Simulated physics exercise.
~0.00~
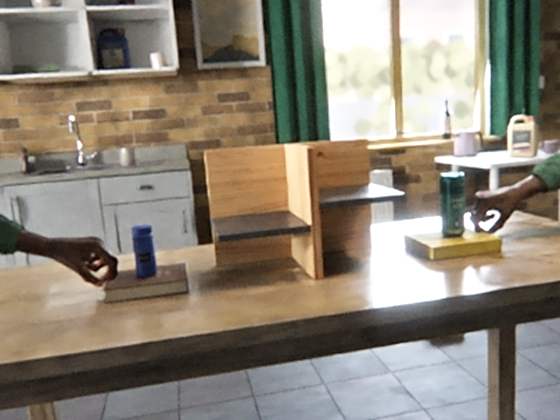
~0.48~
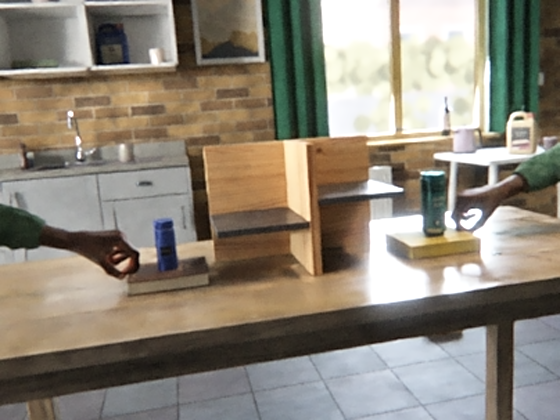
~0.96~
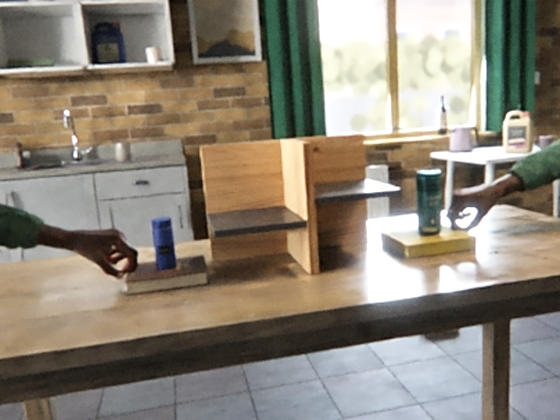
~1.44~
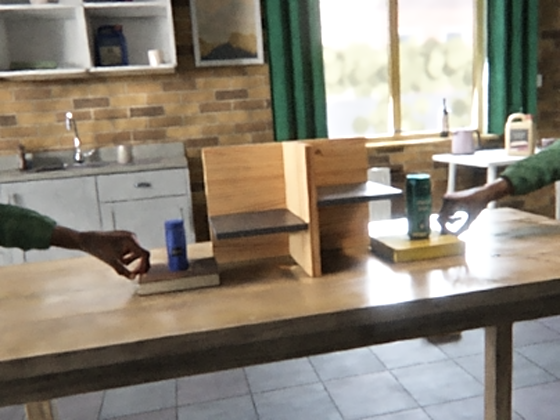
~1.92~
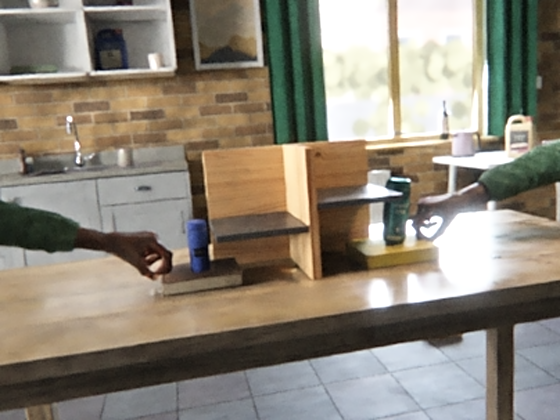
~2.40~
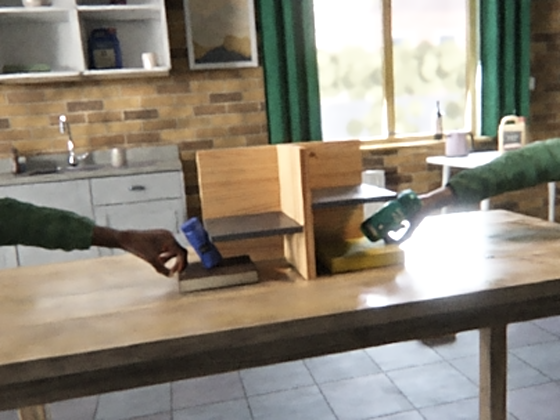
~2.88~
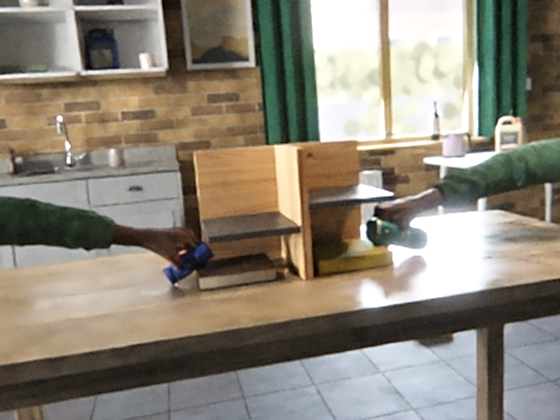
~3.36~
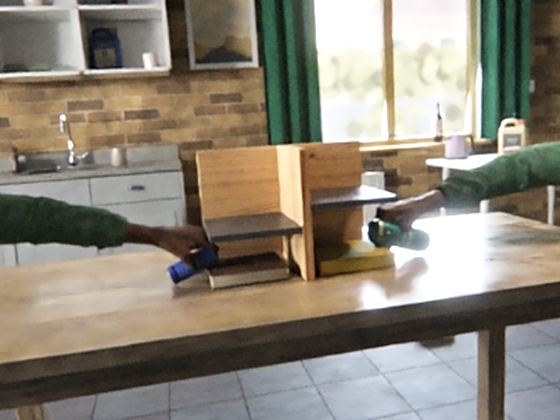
Two hands push a blue shaker and turquoise can into a shelf, toppling both.
